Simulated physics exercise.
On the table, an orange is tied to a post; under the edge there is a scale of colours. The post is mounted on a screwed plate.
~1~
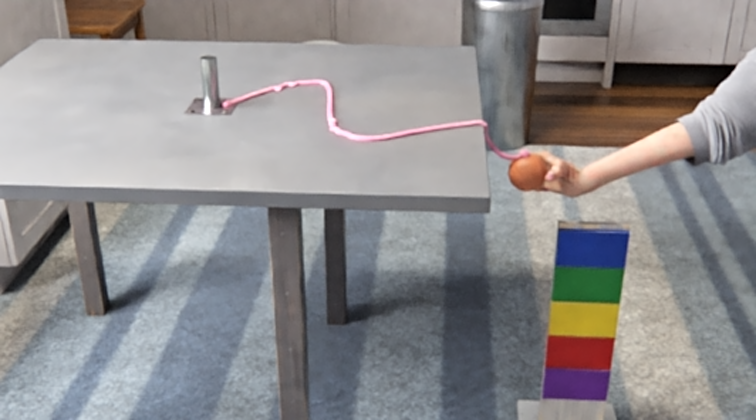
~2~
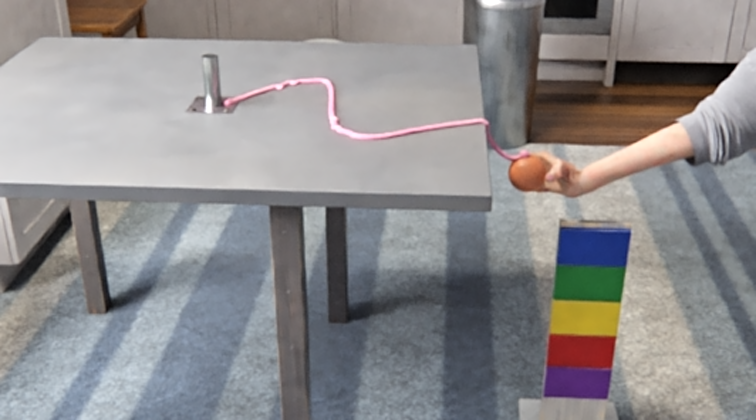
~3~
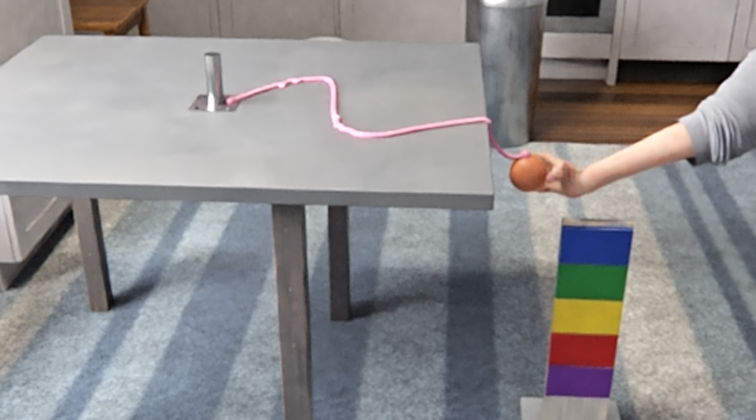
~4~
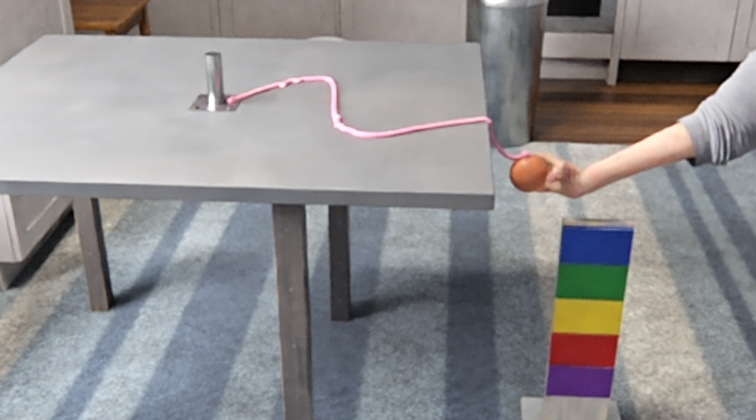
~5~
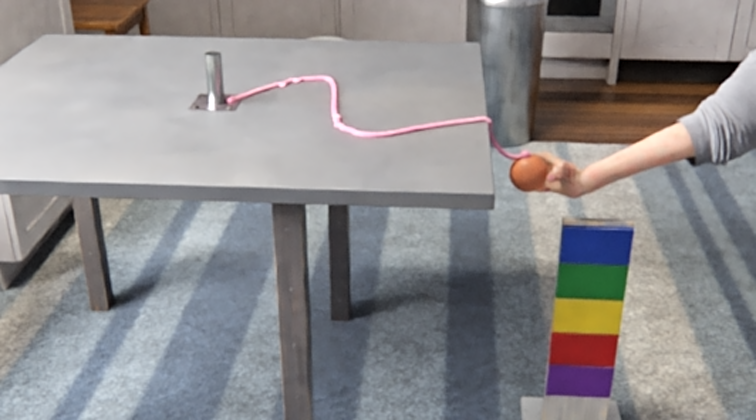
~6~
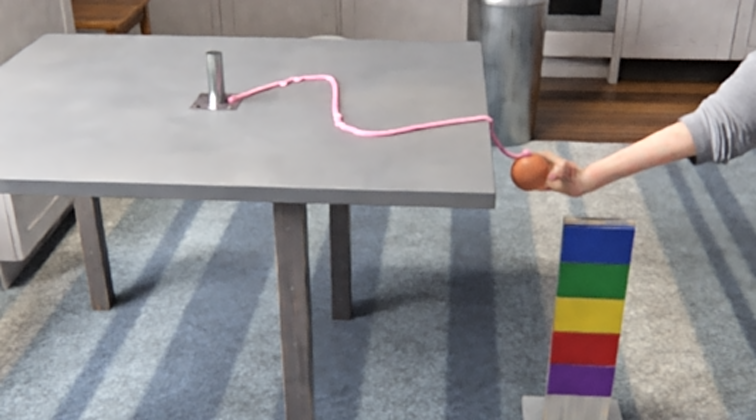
A hand held an orange ball just off the right edge of a grey table, tied by a slack pink cord to a metal post, above a striped colour scale, and barely anything moved.
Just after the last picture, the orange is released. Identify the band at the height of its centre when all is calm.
Its centre is at red.
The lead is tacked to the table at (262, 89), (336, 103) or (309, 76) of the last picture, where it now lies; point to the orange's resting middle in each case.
Expect roughly (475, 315) for the first, (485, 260) for the second and (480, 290) for the third.
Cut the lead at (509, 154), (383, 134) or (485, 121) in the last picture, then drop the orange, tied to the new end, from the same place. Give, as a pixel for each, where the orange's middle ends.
Respectively (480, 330), (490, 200) and (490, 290).
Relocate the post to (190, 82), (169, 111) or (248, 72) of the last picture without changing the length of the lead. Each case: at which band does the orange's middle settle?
Going case by case, it's yellow, yellow and finally red.
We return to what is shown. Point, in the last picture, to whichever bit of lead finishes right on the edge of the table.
At (337, 119).
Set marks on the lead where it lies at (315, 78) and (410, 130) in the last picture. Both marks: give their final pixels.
They go to (348, 103) and to (478, 194).
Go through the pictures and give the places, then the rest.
Orange (528, 173); blue (592, 250); green (588, 286); yellow (584, 320); red (580, 354); purple (576, 385), in the first picture.
Orange (527, 173); lead through (262, 92) (327, 82) (332, 112) (367, 138) (454, 125), in the second picture.
Orange (528, 173), in the third picture.
Orange (528, 173); lead through (265, 89) (330, 80) (335, 110) (370, 136) (457, 123), in the fourth picture.
Orange (528, 173), in the fifth picture.
Orange (530, 172); lead through (266, 88) (331, 79) (336, 109) (371, 135) (458, 122), in the sixth picture.
Early on, orange near (449, 300); level with red.
Midway, orange near (490, 331); level with red.
Finally, orange near (471, 325); level with red. Its centre hangs level with the red band.
